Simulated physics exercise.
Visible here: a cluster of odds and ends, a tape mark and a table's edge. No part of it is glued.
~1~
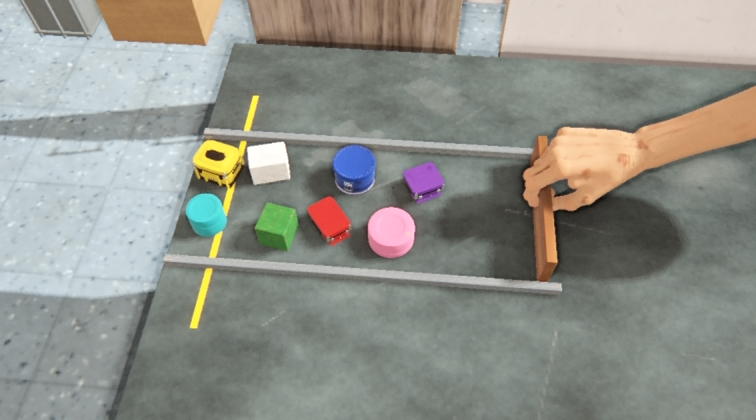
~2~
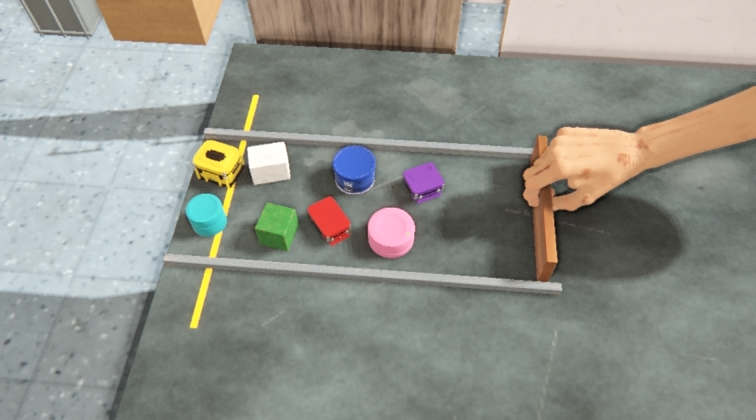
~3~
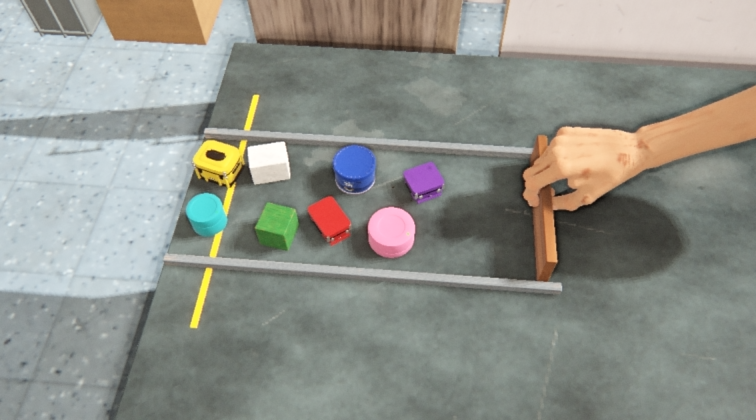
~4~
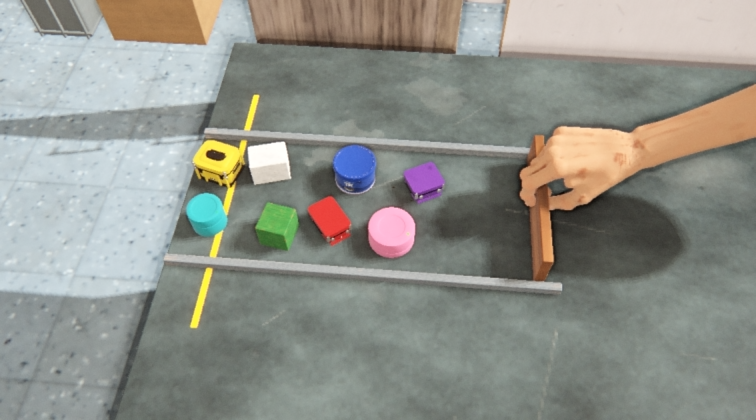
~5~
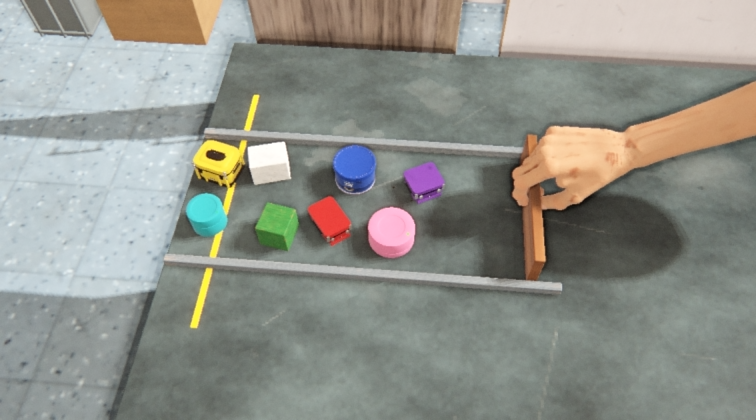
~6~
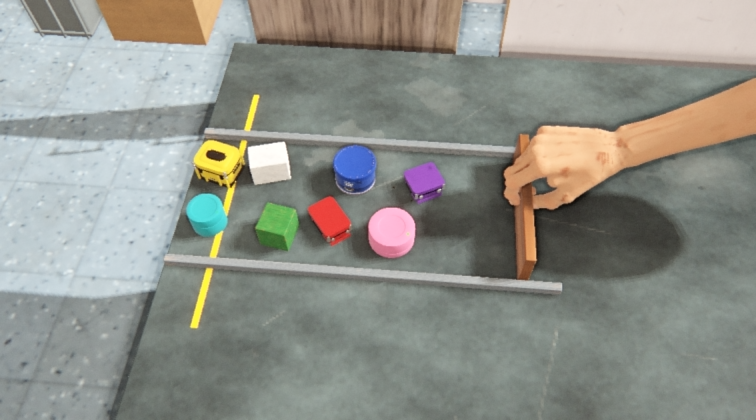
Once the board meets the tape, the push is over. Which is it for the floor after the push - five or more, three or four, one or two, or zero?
No fewer than five go over.
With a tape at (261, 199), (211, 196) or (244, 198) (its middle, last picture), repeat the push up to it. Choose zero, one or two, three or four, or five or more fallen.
Falls: Three to four; at least five; three or four.
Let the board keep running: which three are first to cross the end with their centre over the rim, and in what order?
The order is the yellow case, the white block, then the turquoise lid.
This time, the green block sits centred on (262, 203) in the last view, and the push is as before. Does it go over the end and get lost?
Here the green block winds up off.
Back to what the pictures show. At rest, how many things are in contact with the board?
My count gives 3.
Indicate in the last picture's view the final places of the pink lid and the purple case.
Final pixels, roughly: (196, 224) for the first, (220, 164) for the other.
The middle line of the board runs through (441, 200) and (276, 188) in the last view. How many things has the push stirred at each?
By the first moment it's 1, by the second it's 8.
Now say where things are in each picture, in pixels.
Yellow case (219, 164); turquoise lid (207, 215); white block (269, 163); board (542, 207); tape (228, 197), in the first picture.
Turquoise lid (207, 215); purple case (423, 183), in the second picture.
White block (269, 163); red case (330, 221), in the third picture.
Yellow case (219, 164); green block (278, 227), in the fourth picture.
Turquoise lid (207, 215); board (531, 206), in the fifth picture.
Yellow case (219, 164); turquoise lid (207, 215); white block (270, 163); board (524, 205); tape (229, 197), in the sixth picture.
Soon after, none off yet; yellow case at rest near (219, 164); turquoise lid at rest near (207, 215); white block at rest near (270, 163).
Then, none off yet; yellow case at rest near (219, 164); turquoise lid at rest near (207, 215); white block moving near (264, 163).
Further on, one off so far; yellow case falling near (174, 220); turquoise lid moved about its own width near (183, 210); white block moved well along near (196, 156).
By the end, the number that fall off is five or more; fallen, blue pot, green block, white block, turquoise lid and yellow case.
